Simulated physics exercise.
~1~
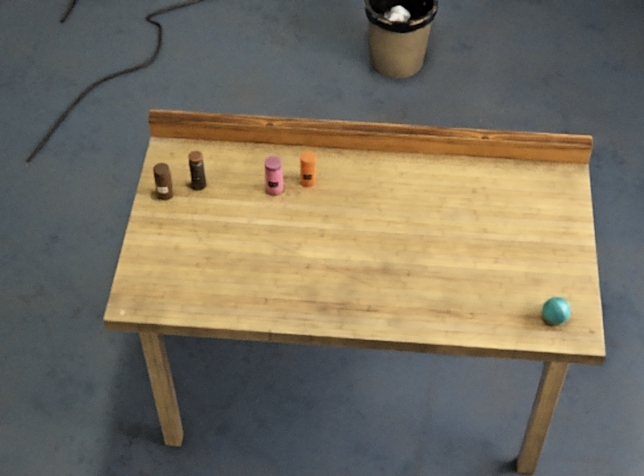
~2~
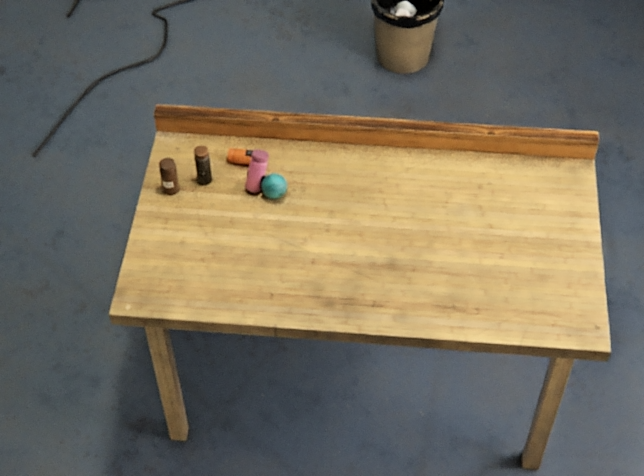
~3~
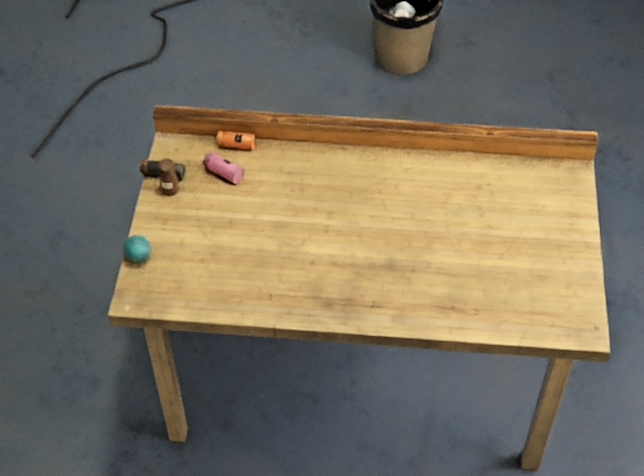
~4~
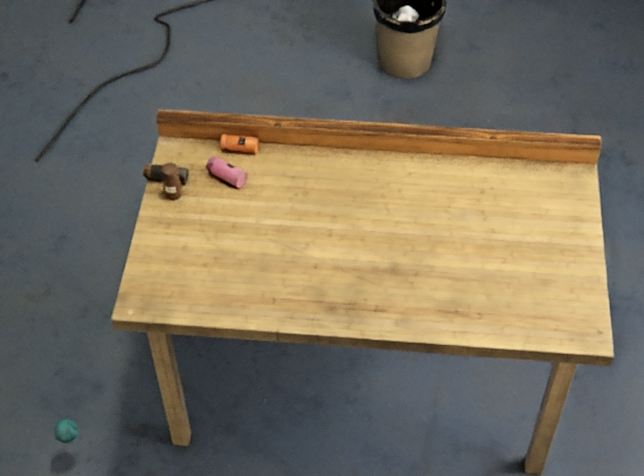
A turquoise ball rolls left, three small shakers topple, and it drops off the table.
